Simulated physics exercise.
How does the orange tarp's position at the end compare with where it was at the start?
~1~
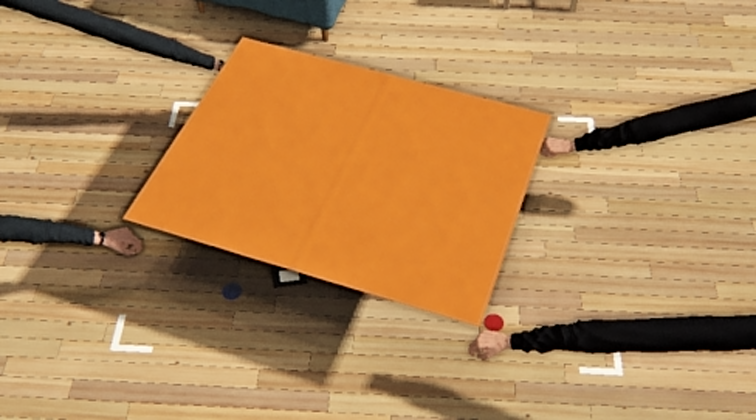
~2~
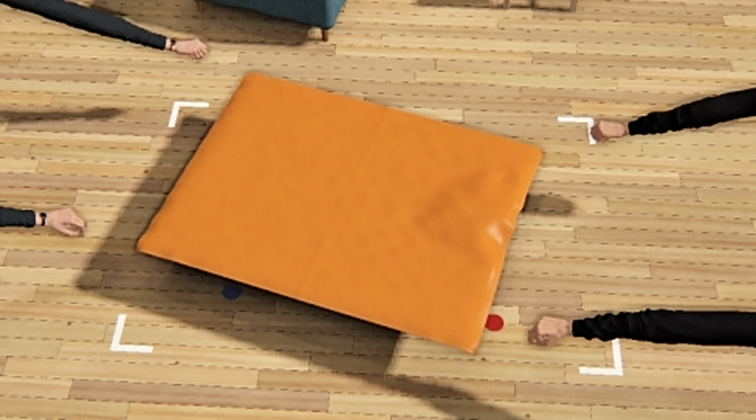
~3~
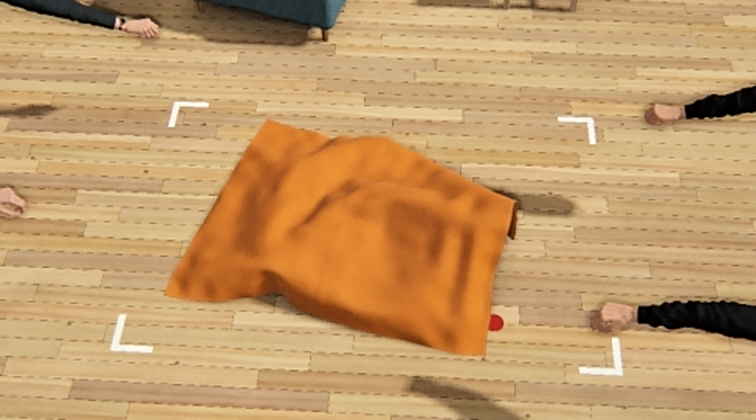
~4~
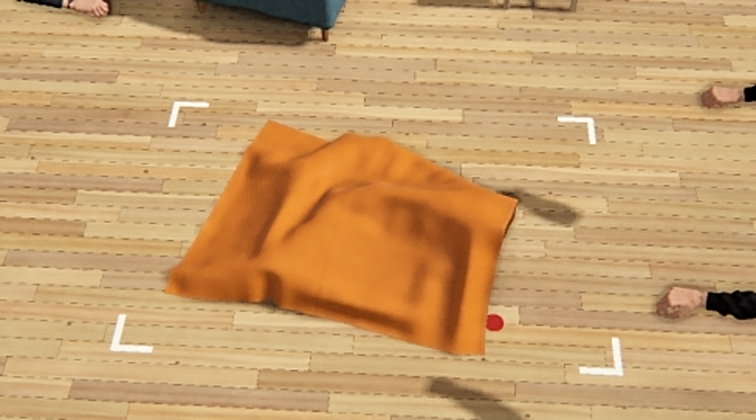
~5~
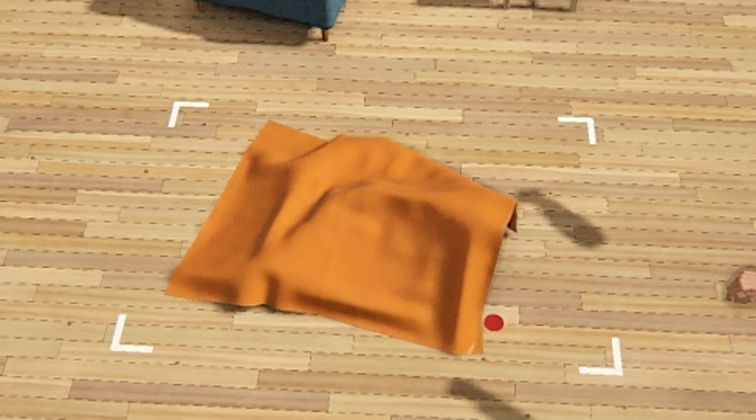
At the start it was stretched flat in the air between the hands, and by the end it had dropped, appearing somewhat lower in view and lying in folds over the things on the floor.
